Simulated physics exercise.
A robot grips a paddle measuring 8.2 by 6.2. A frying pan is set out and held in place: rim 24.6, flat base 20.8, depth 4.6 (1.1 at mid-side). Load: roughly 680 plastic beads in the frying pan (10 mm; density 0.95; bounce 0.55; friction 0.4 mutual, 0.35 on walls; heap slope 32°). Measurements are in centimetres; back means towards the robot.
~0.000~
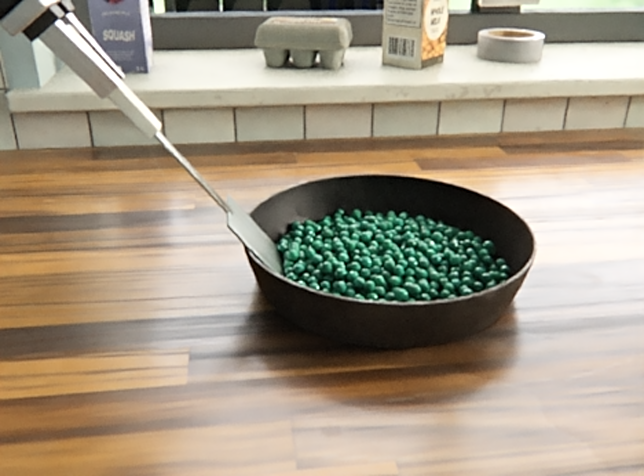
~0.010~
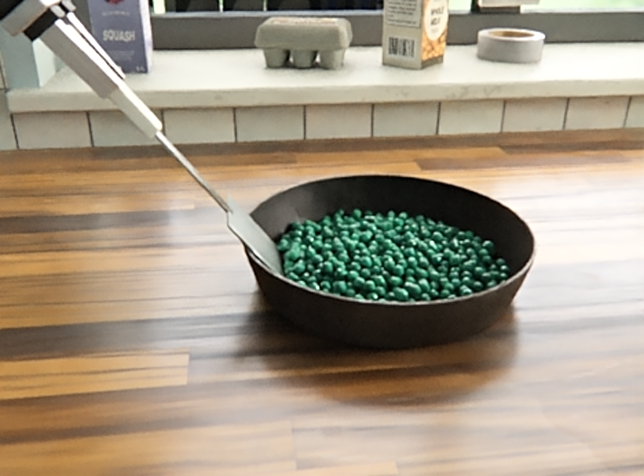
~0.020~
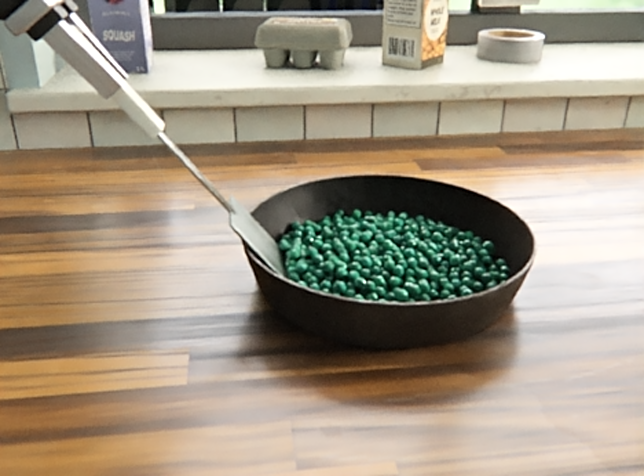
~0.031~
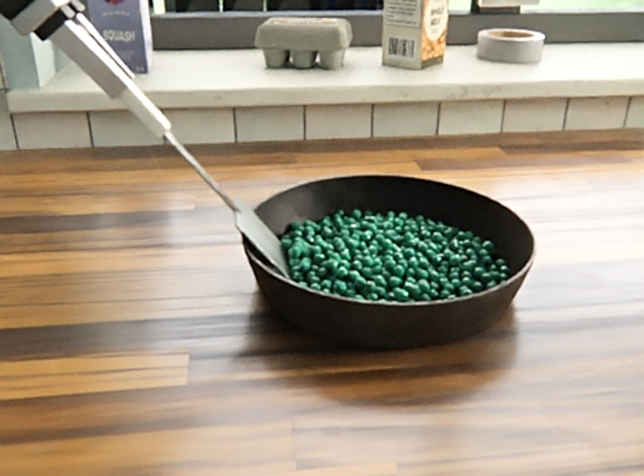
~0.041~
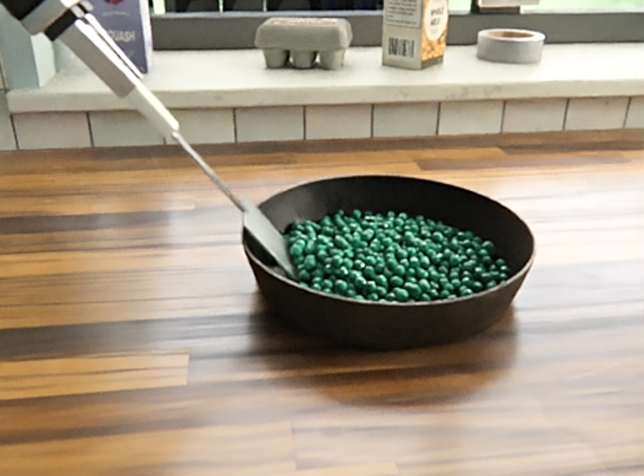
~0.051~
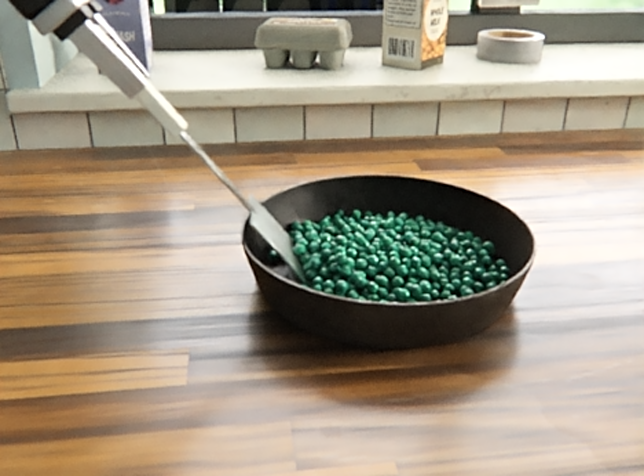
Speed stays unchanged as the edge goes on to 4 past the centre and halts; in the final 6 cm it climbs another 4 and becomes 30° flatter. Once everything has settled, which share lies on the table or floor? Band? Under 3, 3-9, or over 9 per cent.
Under 3 per cent.
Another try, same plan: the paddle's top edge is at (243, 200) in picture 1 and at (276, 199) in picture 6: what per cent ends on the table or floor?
Some 0 per cent.
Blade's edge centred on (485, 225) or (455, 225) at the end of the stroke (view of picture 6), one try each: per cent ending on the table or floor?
Respectively about 5 and 0 percent end on the table or floor.
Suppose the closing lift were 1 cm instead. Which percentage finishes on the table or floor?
0 %.
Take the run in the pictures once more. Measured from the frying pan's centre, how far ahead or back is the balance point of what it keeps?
Roughly 2.5 centimetres ahead.
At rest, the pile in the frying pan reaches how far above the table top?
Height at rest: Roughly 4.0 cm.
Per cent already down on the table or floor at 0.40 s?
It works out to about 0 in a hundred.
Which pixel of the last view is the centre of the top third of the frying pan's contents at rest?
Roughly (444, 251).
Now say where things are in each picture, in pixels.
Paddle top edge at (228, 210), sloping 53°; upper third of the load around (379, 255), from x 275 to 505, top at y 215; 679 in the frying pan, in the first frame.
Paddle top edge at (228, 210), sloping 53°; upper third of the load around (379, 255), from x 275 to 505, top at y 215, in the second frame.
Paddle top edge at (230, 210), sloping 53°; upper third of the load around (379, 256), from x 275 to 505, top at y 215, in the third frame.
Paddle top edge at (236, 209), sloping 53°; upper third of the load around (374, 255), from x 275 to 505, top at y 215, in the fourth frame.
Paddle top edge at (243, 209), sloping 53°; upper third of the load around (374, 255), from x 275 to 505, top at y 215, in the fifth frame.
Paddle top edge at (251, 209), sloping 53°; upper third of the load around (375, 254), from x 275 to 505, top at y 215; 679 in the frying pan, in the sixth frame.
After 0.11 s, sloping 53°, highest piece 5 above the table; 679 in the frying pan.
After 0.17 s, sloping 39°, highest piece 5 above the table; 679 in the frying pan.
After 0.40 s, sloping 23°, highest piece 4 above the table; 679 in the frying pan.
After 1.45 s, sloping 23°, highest piece 4 above the table; 679 in the frying pan.
At rest, 679 in the frying pan. That is 0 % on the table or floor.
